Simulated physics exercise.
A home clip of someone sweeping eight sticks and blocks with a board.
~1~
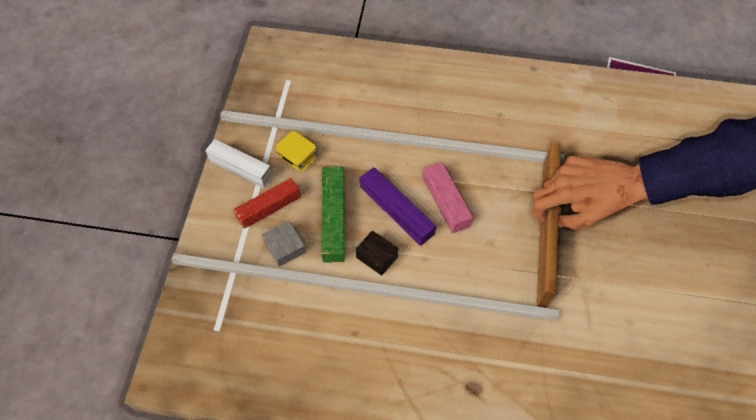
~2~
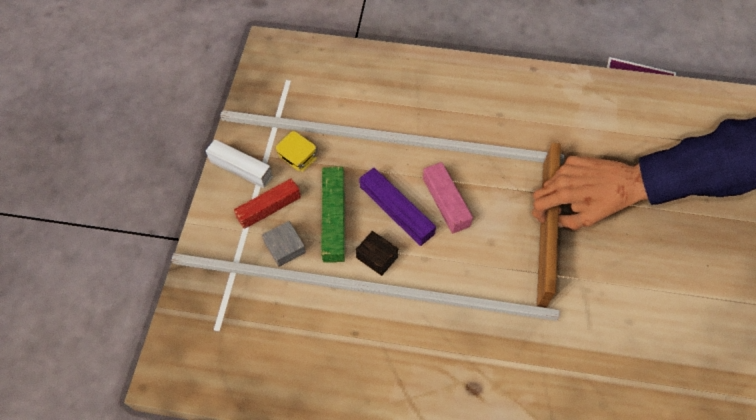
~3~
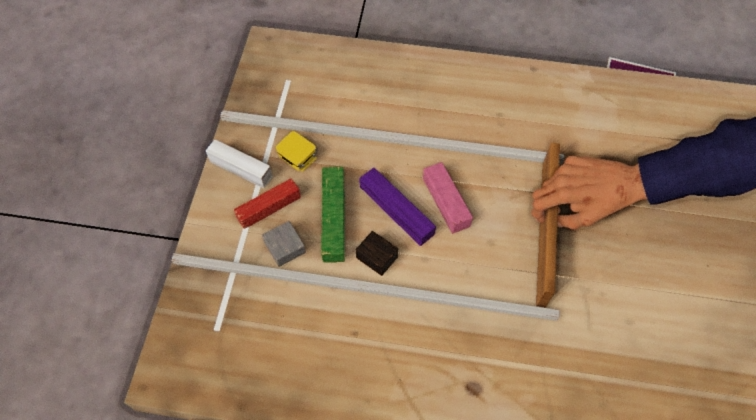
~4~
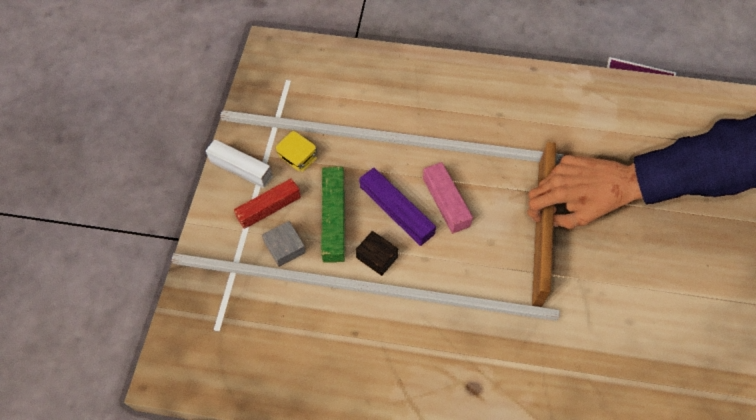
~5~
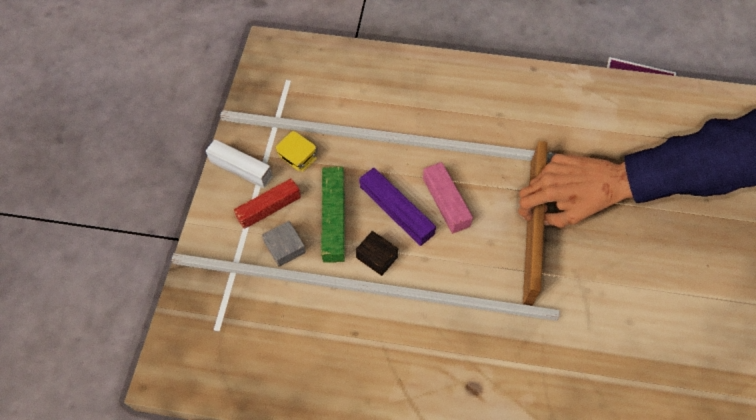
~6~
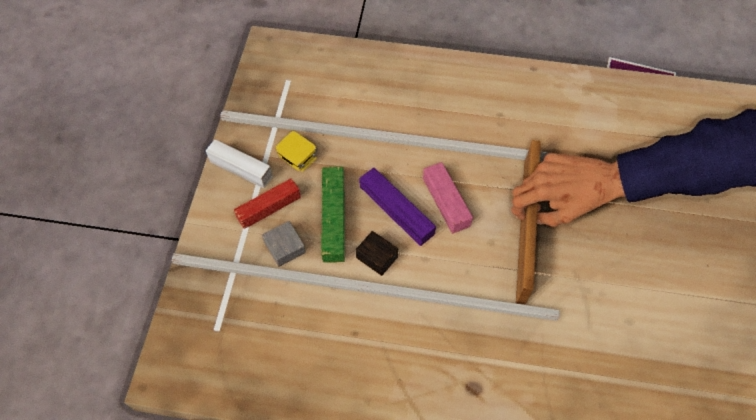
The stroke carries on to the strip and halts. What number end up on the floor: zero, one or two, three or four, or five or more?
As it turns out, the number that fall off is three or four.
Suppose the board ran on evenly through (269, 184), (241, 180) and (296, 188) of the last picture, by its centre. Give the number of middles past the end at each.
Place by place, 2, 4 and 0.
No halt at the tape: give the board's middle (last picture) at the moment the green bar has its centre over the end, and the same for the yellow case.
Near (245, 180) and (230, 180).
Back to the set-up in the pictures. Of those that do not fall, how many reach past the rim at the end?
The number is 1.
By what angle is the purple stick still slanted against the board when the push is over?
Near 10 degrees.
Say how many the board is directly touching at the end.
2 of them.
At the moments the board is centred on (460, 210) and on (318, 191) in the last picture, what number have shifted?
The counts are 1 and 8.
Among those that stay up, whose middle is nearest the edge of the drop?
The green bar.
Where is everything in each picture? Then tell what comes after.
The first frame shows white stick (239, 164); red bar (268, 203); yellow case (297, 153); board (549, 223); tape (256, 192).
The second frame shows red bar (268, 203); grey block (284, 244).
The third frame shows yellow case (297, 153); board (548, 223).
The fourth frame shows white stick (240, 164); purple stick (397, 206).
The fifth frame shows red bar (268, 203); black block (377, 253).
The sixth frame shows white stick (240, 164); red bar (268, 203); yellow case (297, 153); board (528, 220); tape (256, 192).
Soon after, none off yet; white stick at rest near (240, 164); red bar at rest near (268, 203); yellow case at rest near (297, 153).
In the end, the number that fall off is three or four; gone, grey block, red bar and white stick.
